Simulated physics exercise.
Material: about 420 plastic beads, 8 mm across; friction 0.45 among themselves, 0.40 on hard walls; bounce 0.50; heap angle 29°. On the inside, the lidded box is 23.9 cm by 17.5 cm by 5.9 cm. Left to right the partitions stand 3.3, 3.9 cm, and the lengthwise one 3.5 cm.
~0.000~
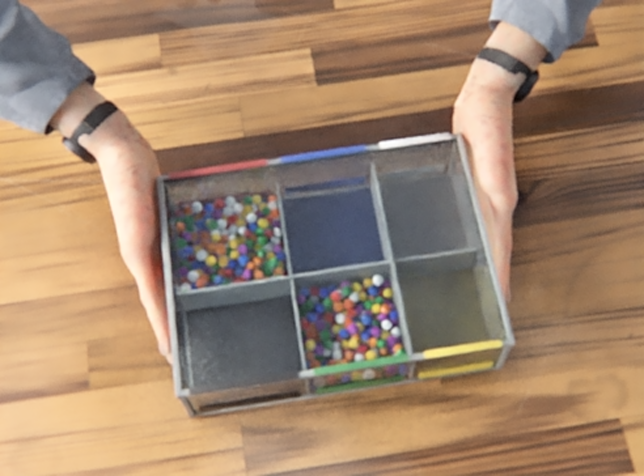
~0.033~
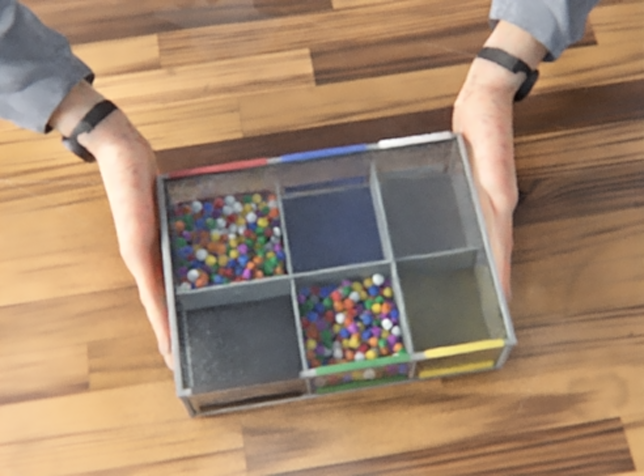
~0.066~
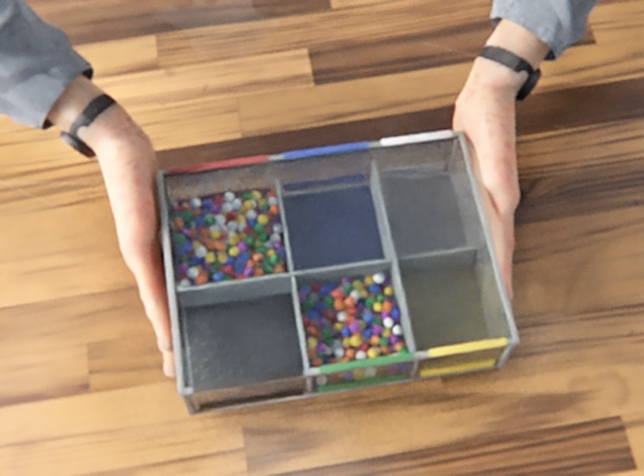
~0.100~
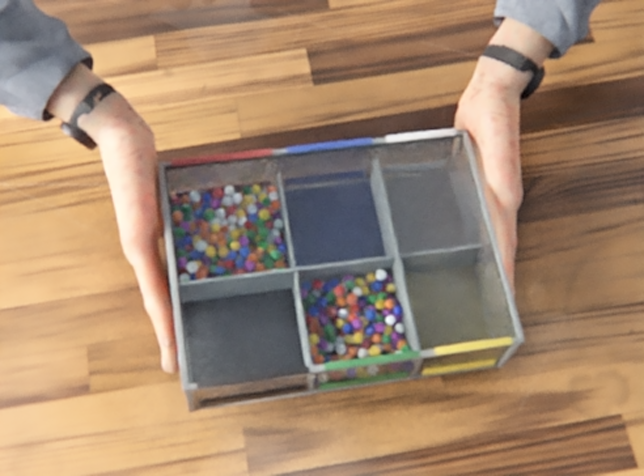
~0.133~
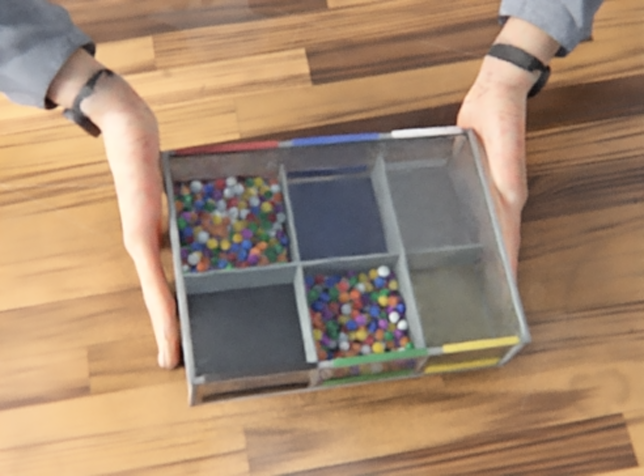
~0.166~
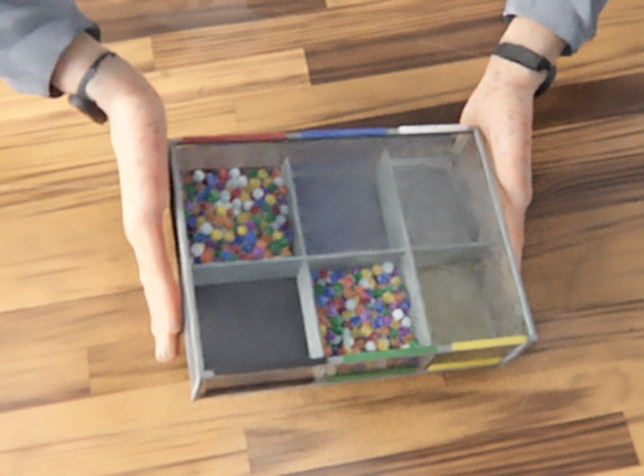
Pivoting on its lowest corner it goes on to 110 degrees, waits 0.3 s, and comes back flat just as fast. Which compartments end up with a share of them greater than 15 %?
In the end red: Does not clear the bar; blue: Does not clear the bar; green: Does not clear the bar; yellow: Clears the bar; white: Clears the bar; black: Does not clear the bar.
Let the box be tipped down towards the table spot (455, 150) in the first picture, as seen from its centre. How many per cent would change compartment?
Something like 80 per cent of the pieces.
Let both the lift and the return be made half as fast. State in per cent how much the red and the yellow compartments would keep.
Result in per cent: Red 0; yellow 60.
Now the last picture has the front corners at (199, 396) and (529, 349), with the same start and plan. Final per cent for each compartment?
So it works out as red at 0 percent, blue at 0 percent, green at 50 percent, yellow at 50 percent, white at 0 percent and black at 0 percent.
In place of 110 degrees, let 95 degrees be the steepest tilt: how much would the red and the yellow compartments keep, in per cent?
Shares: Red 0, yellow 55, per cent.
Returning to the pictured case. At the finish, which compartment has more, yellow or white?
Go with yellow, that one ends with more.
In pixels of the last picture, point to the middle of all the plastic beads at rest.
Somewhere around (449, 291) in the final frame.
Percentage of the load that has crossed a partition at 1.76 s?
I'd put it at about 95 per cent.
After 1.12 s, tilt 110 degrees; blue 10 %, green 25 %, yellow 35 %, white 25 %.
After 1.76 s, tilt 59 degrees; green 5 %, yellow 60 %, white 35 %.
Then, at 2.44 s, tilt 0 degrees; green 5 %, yellow 60 %, white 35 %.
By 2.8 s all is still; red 0 %, blue 0 %, green 5 %, yellow 60 %, white 35 %, black 0 %.
